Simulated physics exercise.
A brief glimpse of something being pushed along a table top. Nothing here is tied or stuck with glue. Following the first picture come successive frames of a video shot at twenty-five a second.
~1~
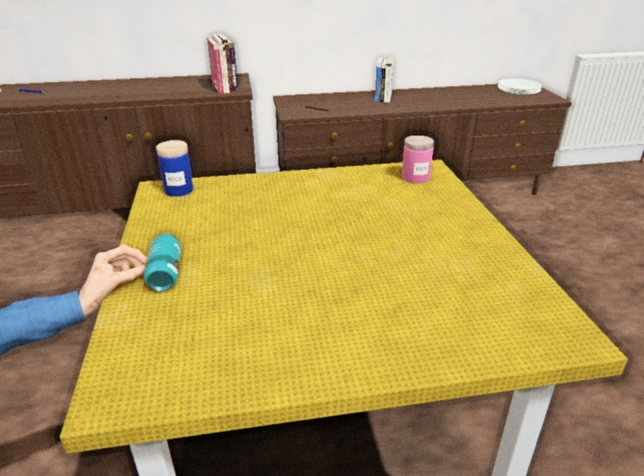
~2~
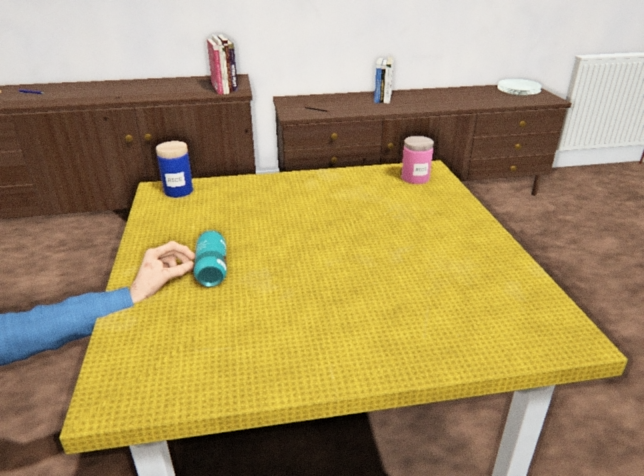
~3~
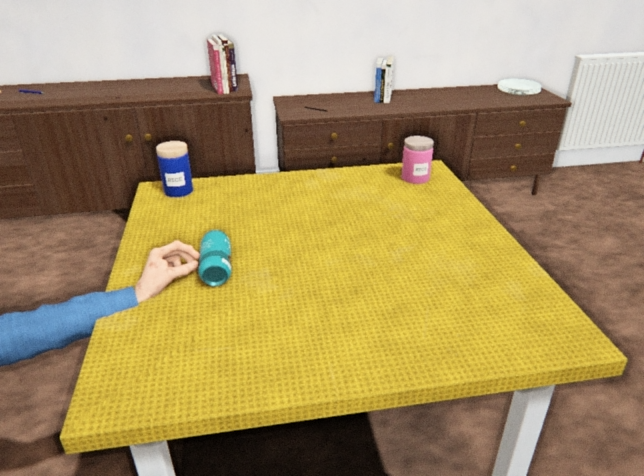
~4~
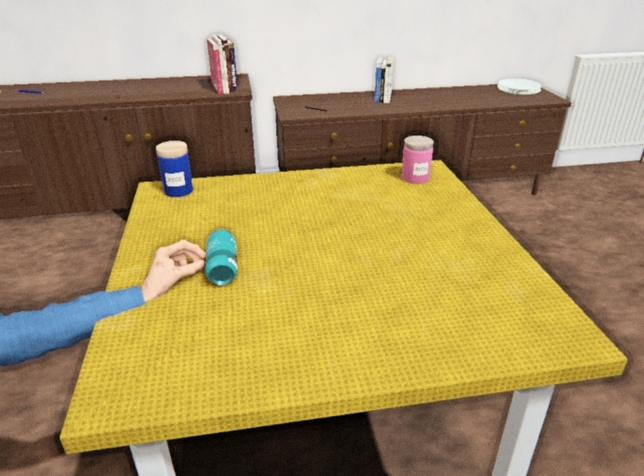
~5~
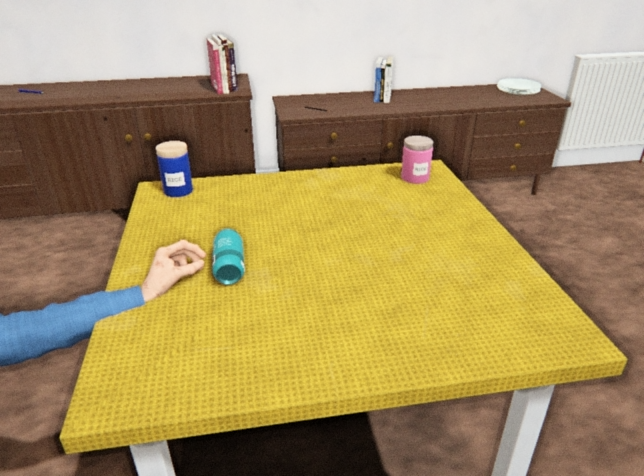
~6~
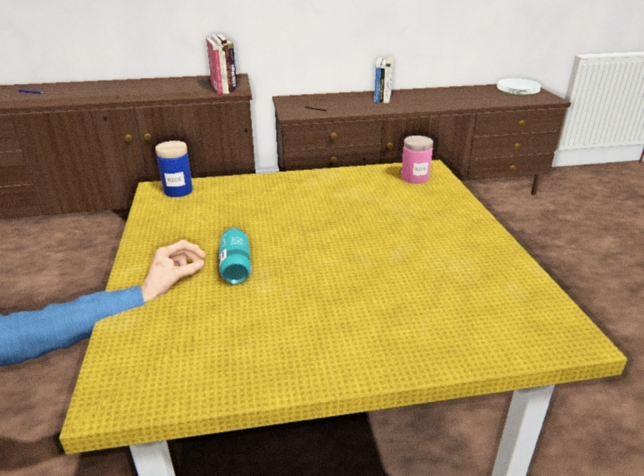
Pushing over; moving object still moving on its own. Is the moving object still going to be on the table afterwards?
It finishes on the table.
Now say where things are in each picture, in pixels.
Under the hand; turquoise can (164, 262), in the first frame.
Under the hand; turquoise can (211, 258), in the second frame.
Under the hand; turquoise can (215, 258), in the third frame.
Turquoise can (222, 257), in the fourth frame.
Turquoise can (228, 256), in the fifth frame.
Turquoise can (235, 255) moved a little, in the sixth frame.
Then, 0.20 s later than the last frame, turquoise can moved about its own width near (263, 253).
Then, 0.40 s later than the last frame, turquoise can moved well along near (283, 251).
When it is over, moved from the start, turquoise can. End places, in pixels of the last picture, turquoise can near (303, 249).
